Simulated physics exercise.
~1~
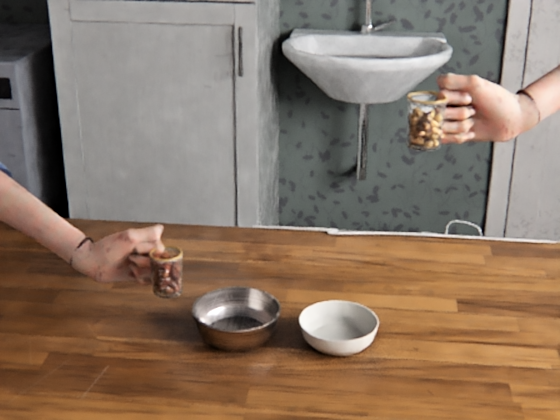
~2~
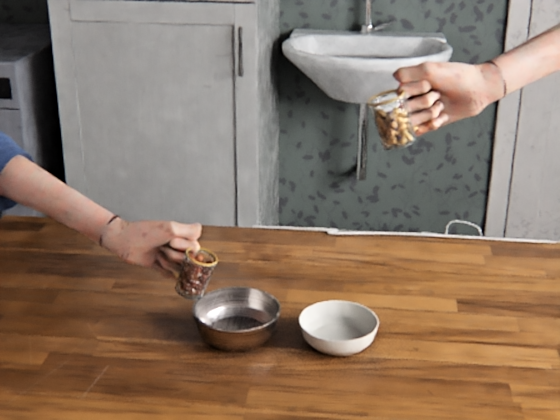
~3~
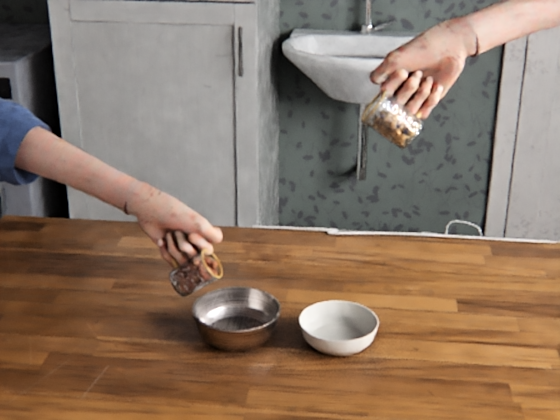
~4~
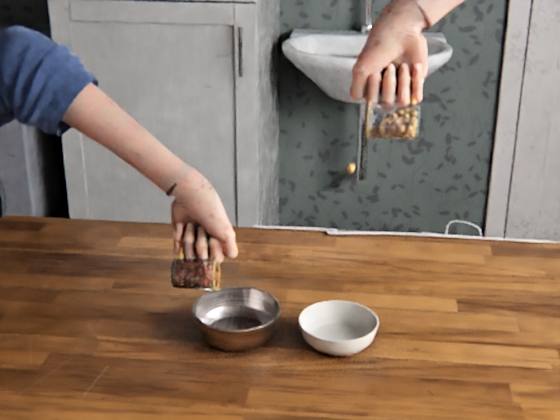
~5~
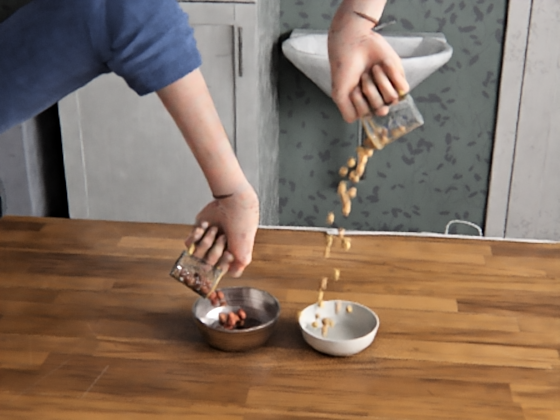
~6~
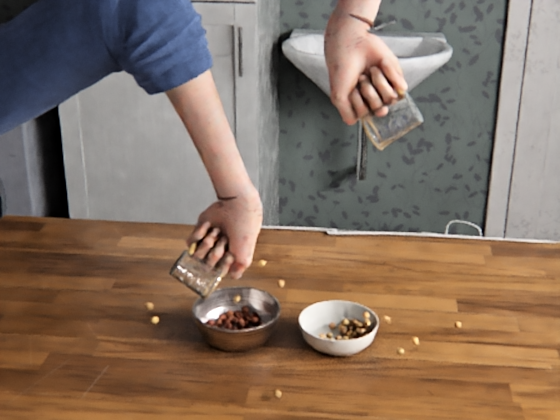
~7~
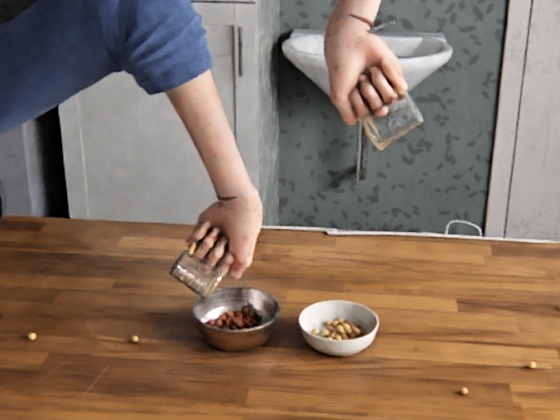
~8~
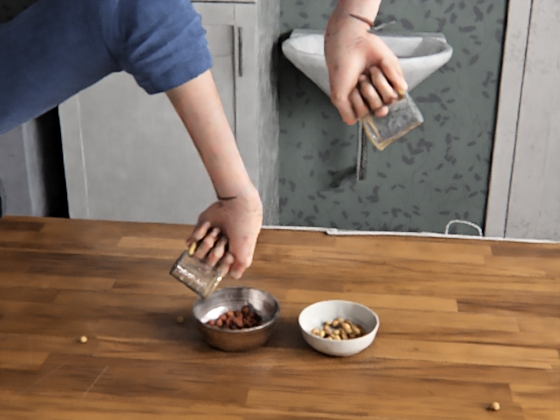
In the video, two hands tip clear cups over two dishes on a wooden table, the right cup held much higher. The reddish pieces all land in the left metal bowl, while the yellowish ones mostly fill the right white bowl, with some bouncing out and scattering across the table.
